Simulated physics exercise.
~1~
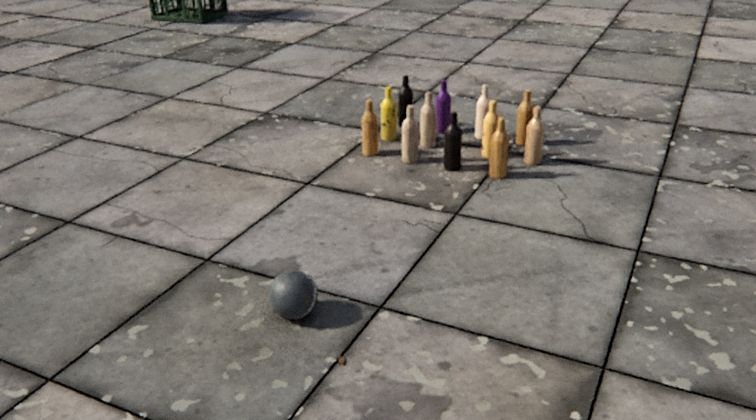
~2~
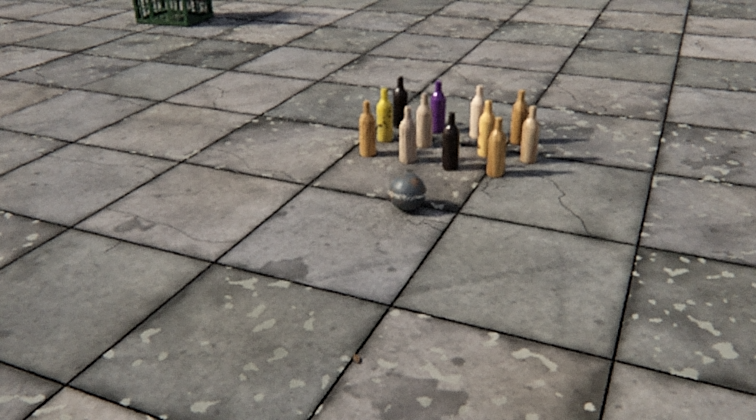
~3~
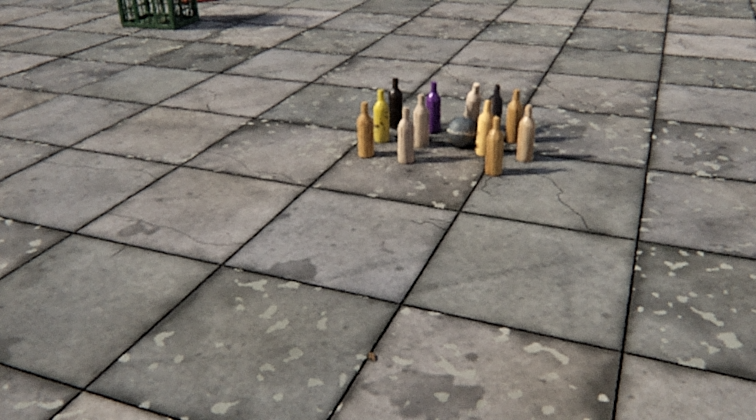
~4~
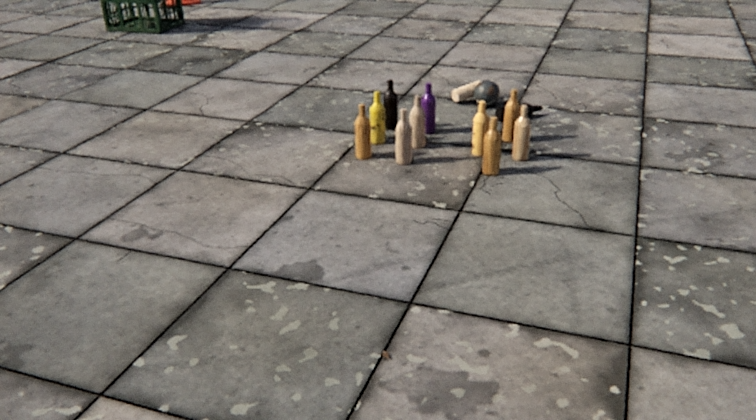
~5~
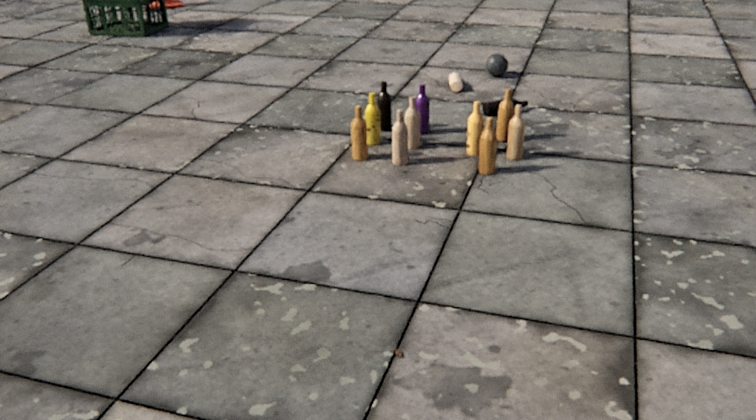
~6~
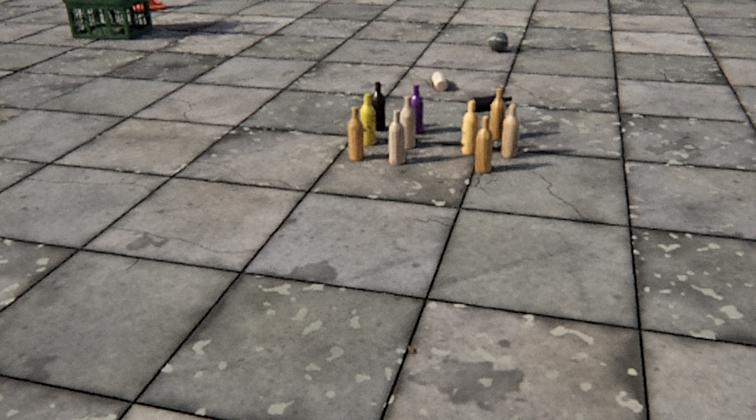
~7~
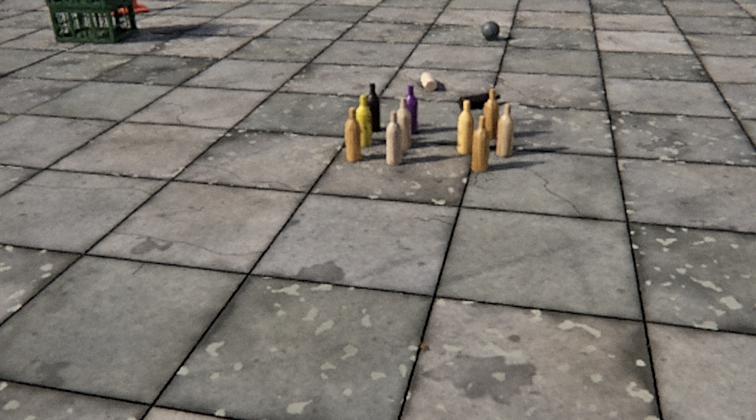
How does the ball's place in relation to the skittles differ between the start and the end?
At the start the ball is in front of the skittles, on the near side and to their left. By the end it is well beyond them, far off behind the group toward the upper right.
